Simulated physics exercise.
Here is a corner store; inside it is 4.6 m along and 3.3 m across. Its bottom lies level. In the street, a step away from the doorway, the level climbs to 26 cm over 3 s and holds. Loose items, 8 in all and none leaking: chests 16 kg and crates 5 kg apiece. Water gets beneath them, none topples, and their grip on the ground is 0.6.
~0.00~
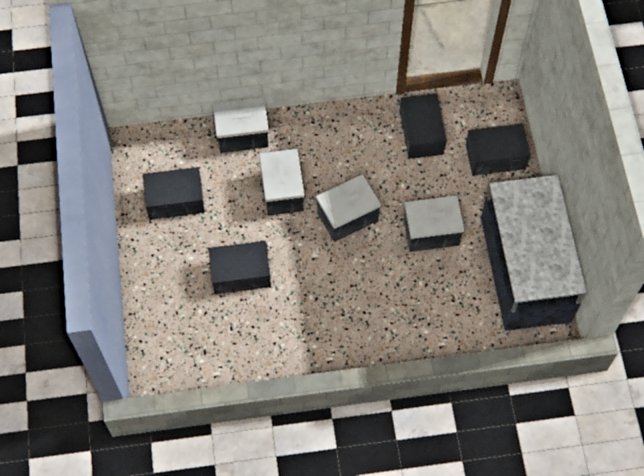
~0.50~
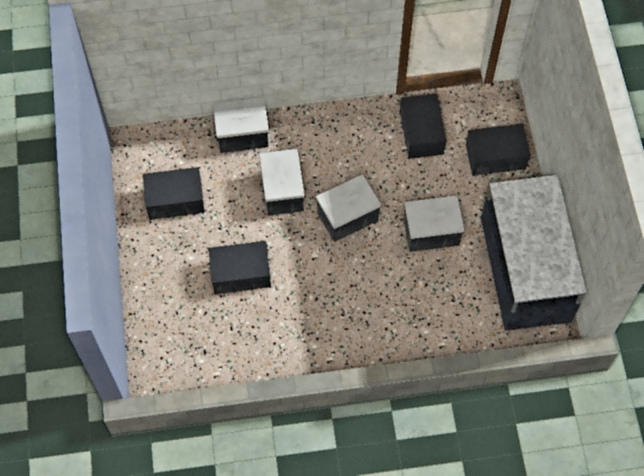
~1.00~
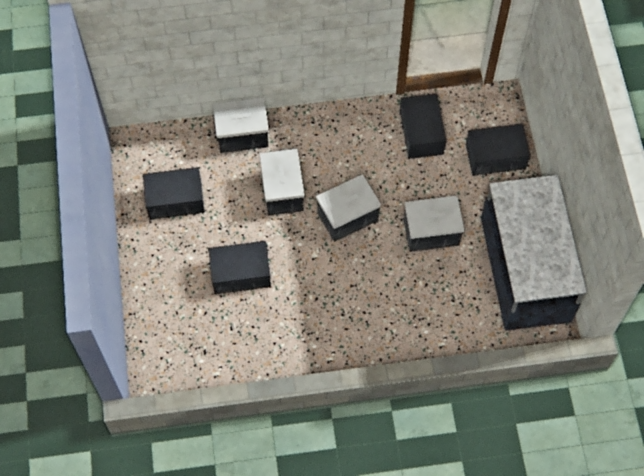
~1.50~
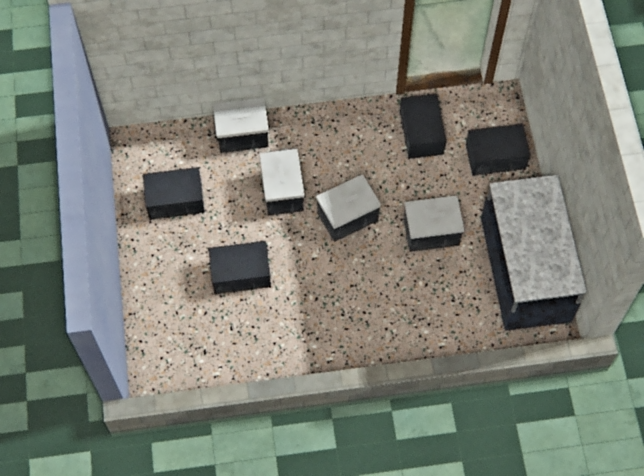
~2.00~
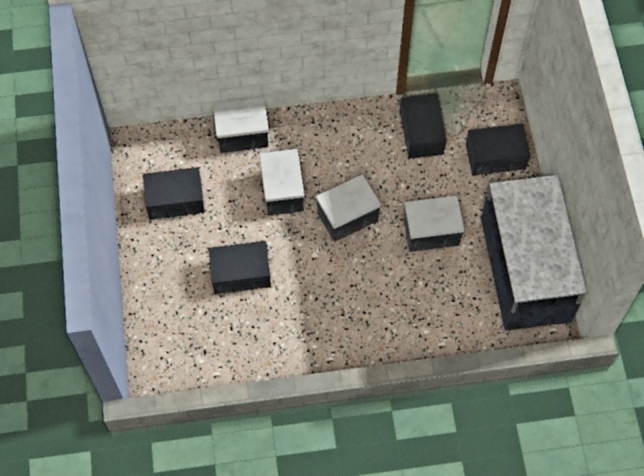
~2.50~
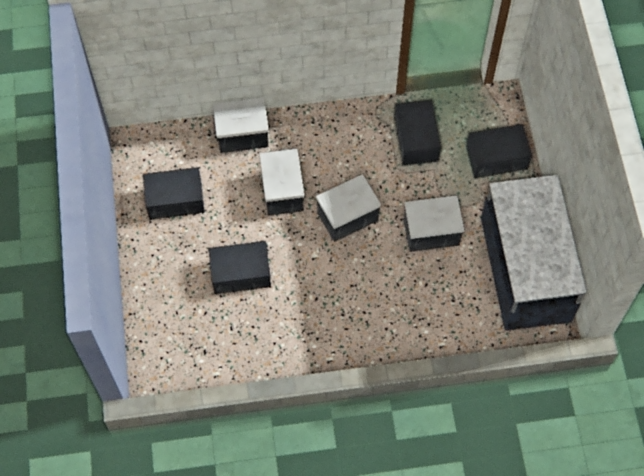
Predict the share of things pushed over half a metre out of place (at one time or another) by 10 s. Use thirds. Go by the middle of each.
Share: One to two thirds.
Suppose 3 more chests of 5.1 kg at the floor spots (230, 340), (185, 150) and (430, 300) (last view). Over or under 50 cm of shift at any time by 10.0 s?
In that order: Past it, short of it, over.
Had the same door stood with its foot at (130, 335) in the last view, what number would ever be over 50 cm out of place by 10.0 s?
Then 5.
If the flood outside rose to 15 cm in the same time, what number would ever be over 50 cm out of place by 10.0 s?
In that case 1 of them.
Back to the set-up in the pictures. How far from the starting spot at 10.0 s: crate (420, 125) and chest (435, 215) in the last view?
In turn: 60 cm, 300 cm.
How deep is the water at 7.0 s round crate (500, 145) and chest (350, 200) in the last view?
About 17 and 6 cm.
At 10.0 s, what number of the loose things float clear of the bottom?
5 of them.
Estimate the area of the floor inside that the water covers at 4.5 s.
About 7.0 m2.
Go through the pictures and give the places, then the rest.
In the first picture, a crate at (424, 119) rests on the ground; a crate at (499, 143), on the bottom; 0.0 m2 under water; 0 of 8 have shifted.
In the second picture, a crate at (424, 119), on the bottom; a crate at (499, 143), on the bottom; 0.0 m2 under water; 0 of 8 have shifted.
In the third picture, a crate at (424, 119), on the bottom; a crate at (499, 143), on the bottom; water covers 0.0 m2; 0 of 8 have shifted.
In the fourth picture, a crate at (424, 119) rests on the ground; a crate at (499, 143) rests on the ground; 0.0 m2 under water; 0 of 8 have shifted.
In the fifth picture, a crate at (424, 119) rests on the ground; a crate at (499, 143), on the bottom; 0.3 m2 under water; 0 of 8 have shifted.
In the sixth picture, a crate at (418, 125), on the bottom, 11 cm from its start; a crate at (500, 144) rests on the ground; water covers 1.2 m2; 1 of 8 have shifted.
After 3.5 s 1 of 8 are over 50 cm from their spots; 2 afloat.
After 4.5 s 2 of 8 are over 50 cm from their spots; 1 afloat.
After 7.0 s 2 of 8 are over 50 cm from their spots; 3 afloat.
After 10.0 s 4 of 8 are over 50 cm from their spots, and 4 have been at some point; 5 afloat.
